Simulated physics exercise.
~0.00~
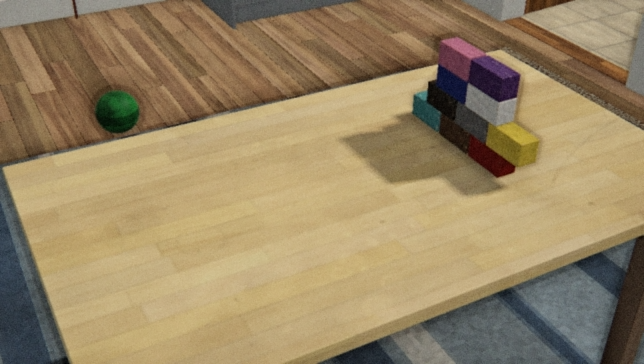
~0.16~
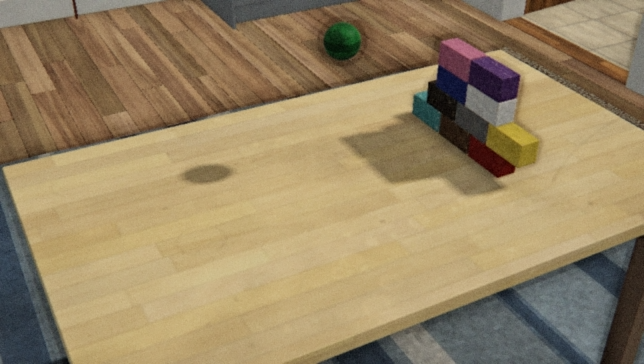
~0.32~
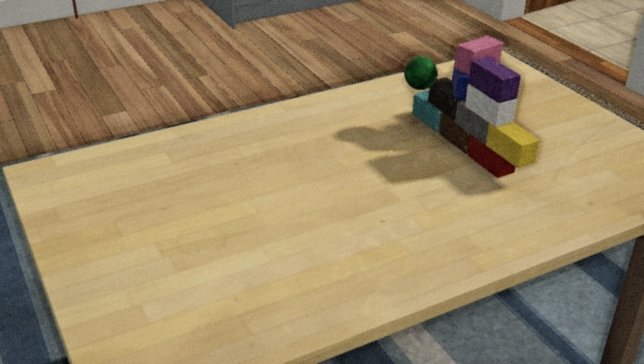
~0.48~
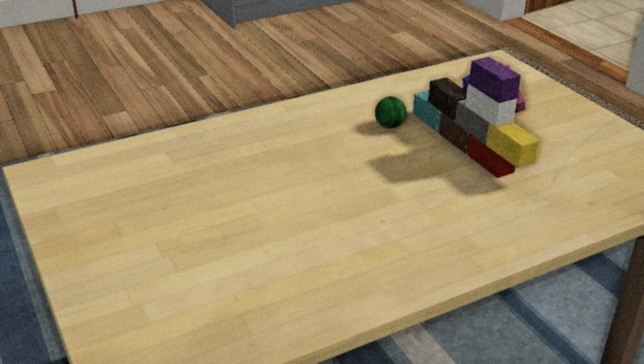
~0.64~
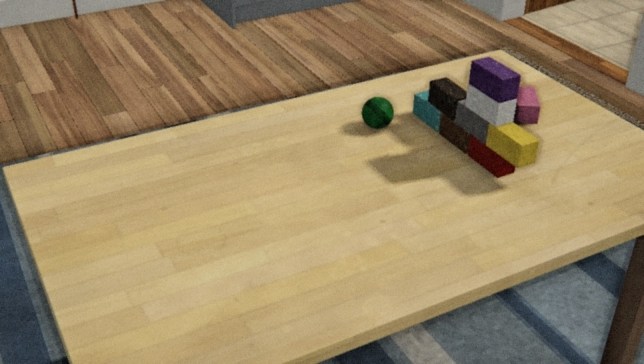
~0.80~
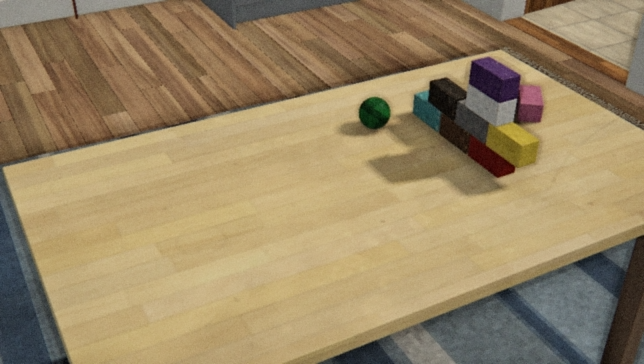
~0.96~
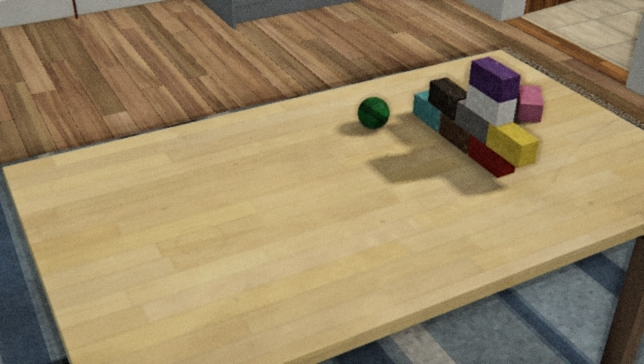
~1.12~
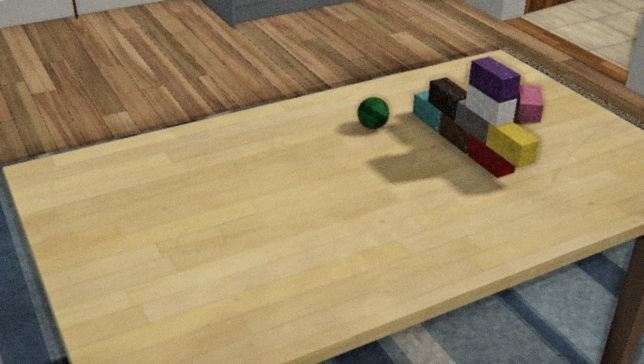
A green ball flew in from the left over a wooden table and struck a small stack of colorful blocks, knocking the pink and blue ones off the back, then bounced away and came to rest beside the stack, with the purple block still on top.
